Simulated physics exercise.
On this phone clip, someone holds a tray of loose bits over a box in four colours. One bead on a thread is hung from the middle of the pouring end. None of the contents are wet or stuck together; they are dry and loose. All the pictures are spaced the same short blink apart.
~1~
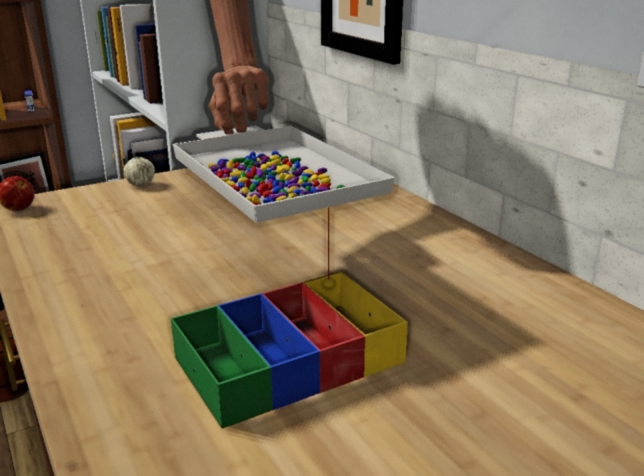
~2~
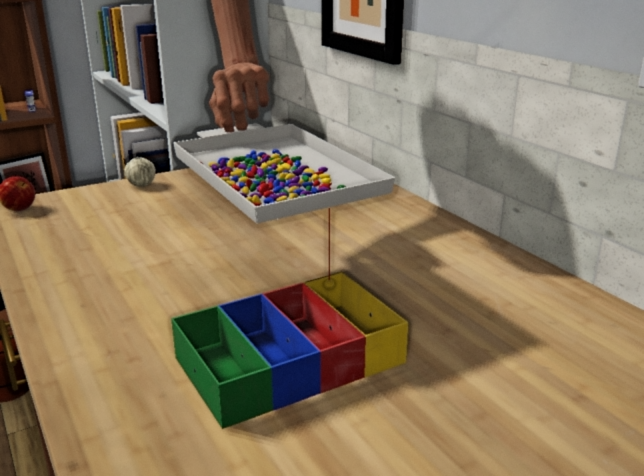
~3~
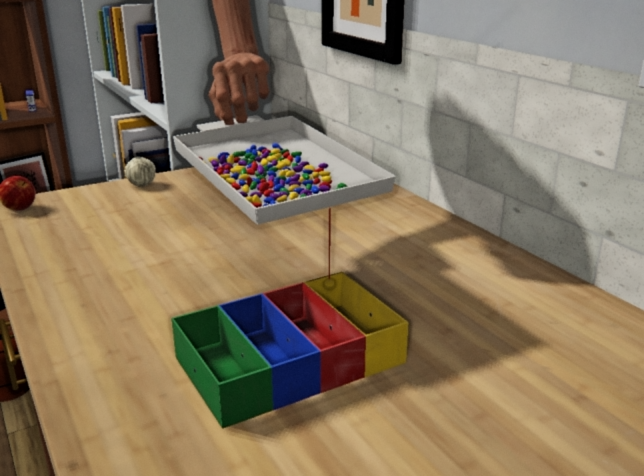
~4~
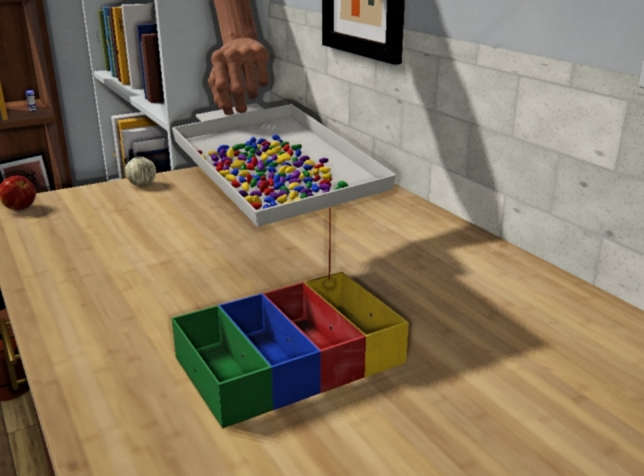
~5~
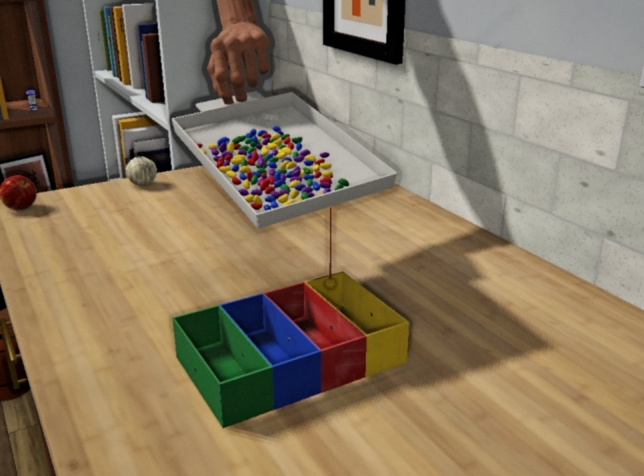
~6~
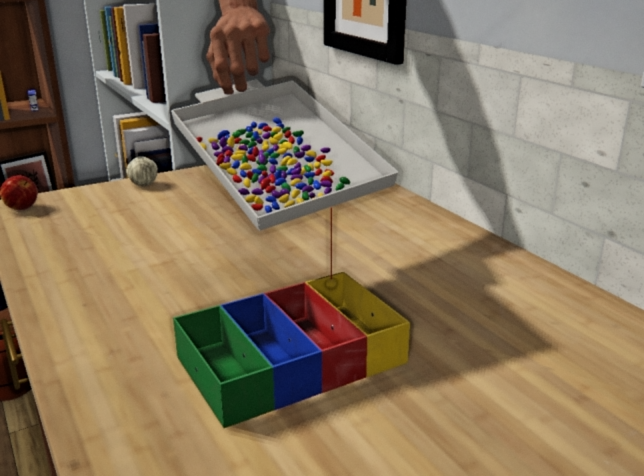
A hand at the back tilts a pale tray of mixed jelly beans, gradually raising its far side so the near left corner sits lowest, while the beans spread slightly. Below it, a box with green, blue, red and yellow cells, left to right, rests beside a hanging thread and bead. The wooden tabletop, near shelves and a pale block wall, is seen from above, the view almost still.
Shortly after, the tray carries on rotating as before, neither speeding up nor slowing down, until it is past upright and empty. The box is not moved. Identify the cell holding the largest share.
Largest share: Blue.
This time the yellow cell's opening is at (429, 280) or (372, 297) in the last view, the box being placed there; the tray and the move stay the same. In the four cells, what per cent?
Near 40 and 100 percent respectively.
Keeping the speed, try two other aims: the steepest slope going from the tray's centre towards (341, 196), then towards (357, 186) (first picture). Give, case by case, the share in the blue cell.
Case one near 0 %; case two near 0 %.
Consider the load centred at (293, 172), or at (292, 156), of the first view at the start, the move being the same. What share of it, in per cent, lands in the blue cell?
Near 40 and 70 percent respectively.
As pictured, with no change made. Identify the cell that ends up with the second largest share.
Red.
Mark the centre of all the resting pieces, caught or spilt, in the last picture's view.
(282, 359).
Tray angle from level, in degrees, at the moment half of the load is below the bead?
Tilt: Around 110 degrees.
Soon after the last picture, tray tipped steeply; all on the tray.
A little later, tray tipped right over; nearly all on the tray; a stray few in the blue cell.
Later still, tray tipped past a quarter turn; about half in the blue cell; about a third in the red cell; a small part in the green cell; a stray few in the yellow cell; a stray few falling or outside the box.
At rest, tray tipped past a quarter turn; about half in the blue cell; about a third in the red cell; a small part in the green cell; a stray few in the yellow cell; a stray few outside the box.
